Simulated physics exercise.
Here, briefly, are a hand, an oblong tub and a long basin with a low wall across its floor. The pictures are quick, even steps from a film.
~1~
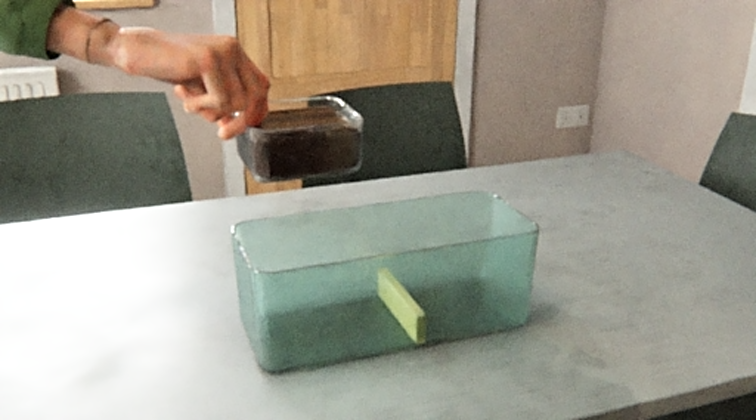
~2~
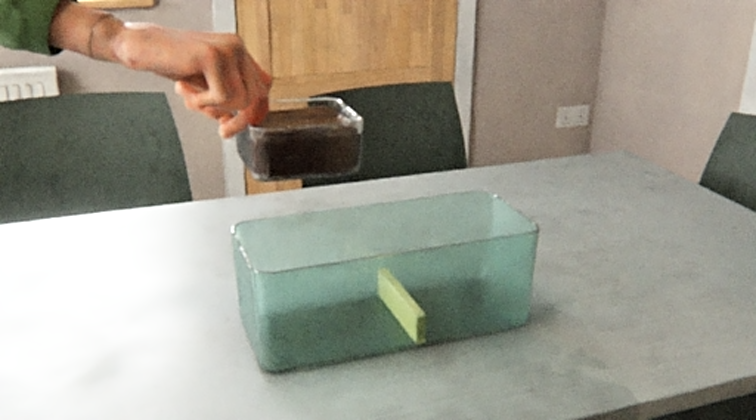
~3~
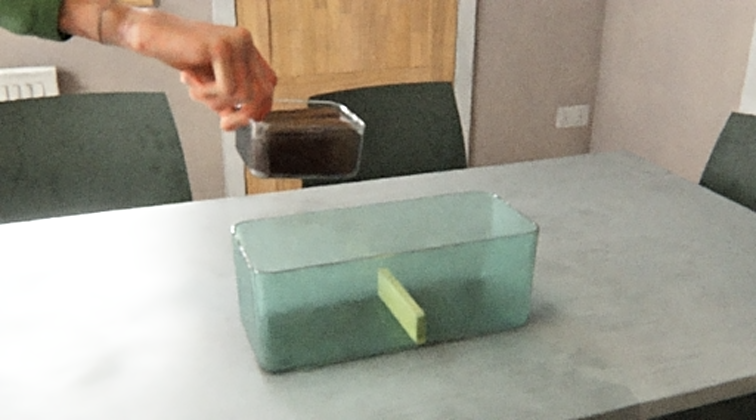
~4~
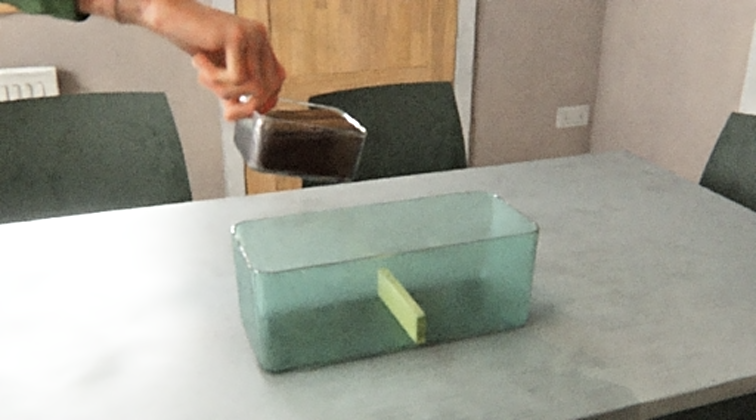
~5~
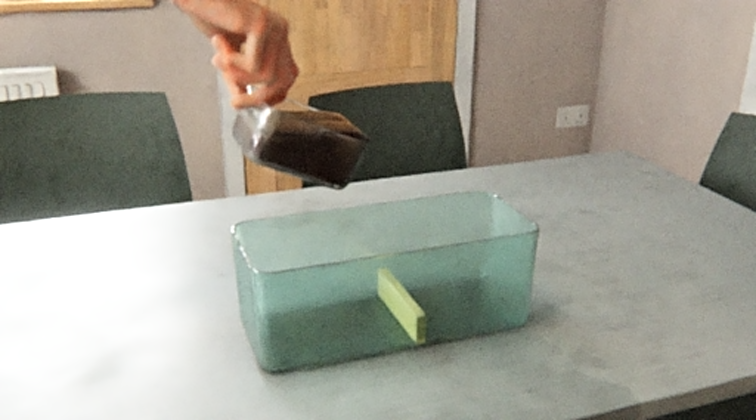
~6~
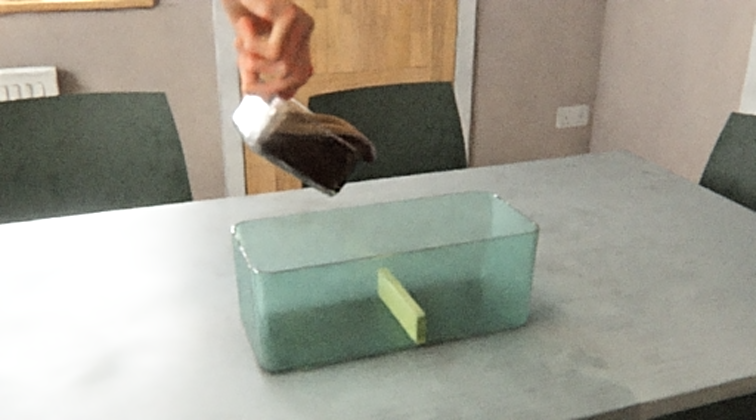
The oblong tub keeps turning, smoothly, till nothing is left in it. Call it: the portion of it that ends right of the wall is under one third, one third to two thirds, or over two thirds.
One third to two thirds.
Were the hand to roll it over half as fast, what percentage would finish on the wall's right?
Close to 60 per cent.
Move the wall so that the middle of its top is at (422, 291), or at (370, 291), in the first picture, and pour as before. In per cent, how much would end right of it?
10 % then 75 %, approximately.
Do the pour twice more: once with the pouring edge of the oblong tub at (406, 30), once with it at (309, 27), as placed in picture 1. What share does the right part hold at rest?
The first start yields 75 per cent, the second 15 per cent.
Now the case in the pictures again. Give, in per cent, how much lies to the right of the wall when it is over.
That is roughly 45 percent of it.
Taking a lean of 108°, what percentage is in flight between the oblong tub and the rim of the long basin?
It's close to 25 per cent.
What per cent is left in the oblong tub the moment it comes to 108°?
10 per cent, approximately.
A moment on, the oblong tub is tipped right over and 8 per cent is still to pour, 31 is left of the wall and 37 right of it.
Next, the oblong tub is tipped right over and 0 per cent is still to pour, 53 is left of the wall and 43 right of it.
Then the oblong tub is tipped right over and 0 per cent is still to pour, 54 is left of the wall and 43 right of it.
Later the oblong tub is tipped right over and 0 per cent is still to pour, 55 is left of the wall and 43 right of it.
Finally, 55 per cent lies left of the wall, 43 right of it and 2 outside.
